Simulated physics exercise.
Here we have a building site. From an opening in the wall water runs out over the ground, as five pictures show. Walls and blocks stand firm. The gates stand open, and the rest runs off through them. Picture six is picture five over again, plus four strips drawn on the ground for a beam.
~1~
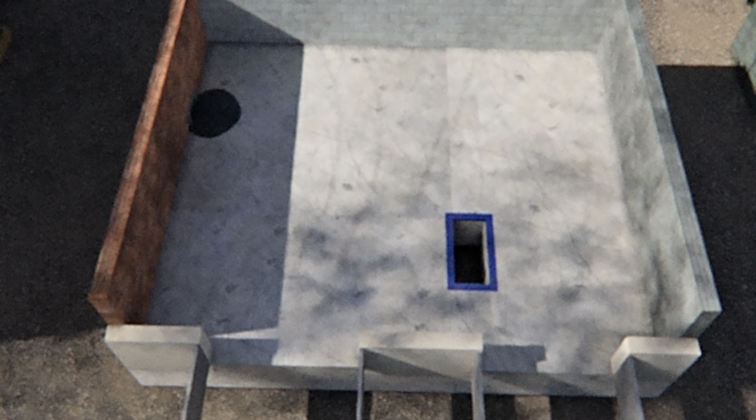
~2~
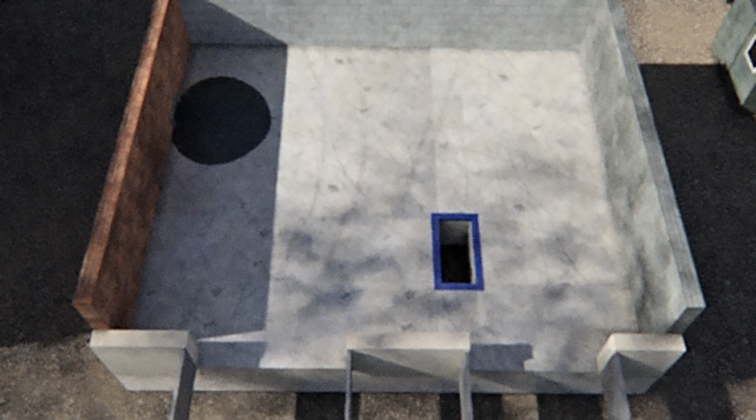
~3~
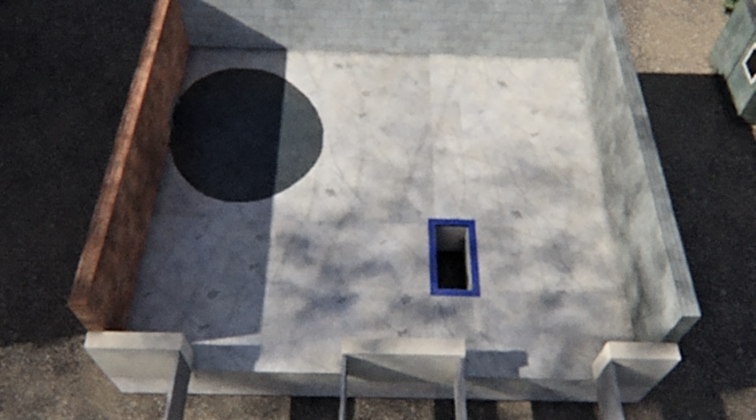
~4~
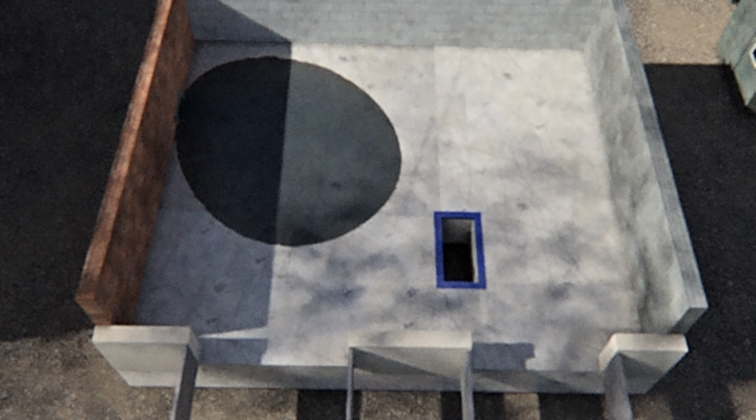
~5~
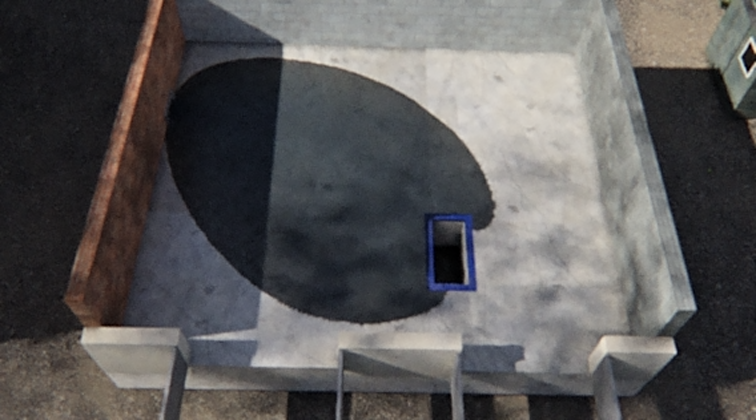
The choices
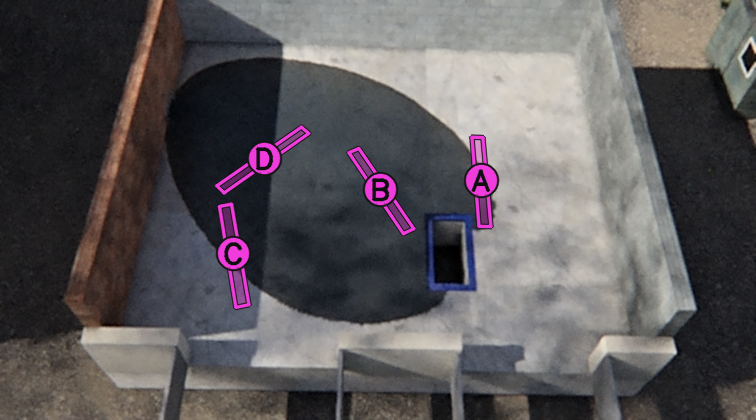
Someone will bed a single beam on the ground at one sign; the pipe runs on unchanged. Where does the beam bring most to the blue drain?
I would pick position A.
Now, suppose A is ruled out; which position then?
The answer is C.
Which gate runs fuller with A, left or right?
The right gate.
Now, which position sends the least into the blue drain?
Here it is position D.
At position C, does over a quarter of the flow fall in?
Yes, it does.
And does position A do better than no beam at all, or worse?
Better.
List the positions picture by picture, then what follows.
The first frame shows outfall at (191, 108); blue drain at (471, 251); open gate at (543, 358); open gate at (287, 350); front seen at (226, 127), 2 % of the ground wet; blue drain still dry.
The second frame shows front seen at (266, 110), 5 % of the ground wet; blue drain still dry.
The third frame shows front seen at (314, 151), 12 % of the ground wet; blue drain still dry.
The fourth frame shows front seen at (368, 217), 23 % of the ground wet; blue drain still dry.
The fifth frame shows front seen at (486, 199), 39 % of the ground wet; blue drain taking water.
On the marked copy, A from (484, 226) to (477, 137); B from (353, 150) to (408, 231); C from (225, 205) to (242, 306); D from (220, 189) to (305, 130).
Choosing A, about 55 % of the stream goes into the blue drain, about 41 % out by the gates.
Choosing B, about 24 % of the stream goes into the blue drain, about 73 % out by the gates.
Choosing C, about 36 % of the stream goes into the blue drain, about 62 % out by the gates.
Choosing D, about 13 % of the stream goes into the blue drain, about 86 % out by the gates.
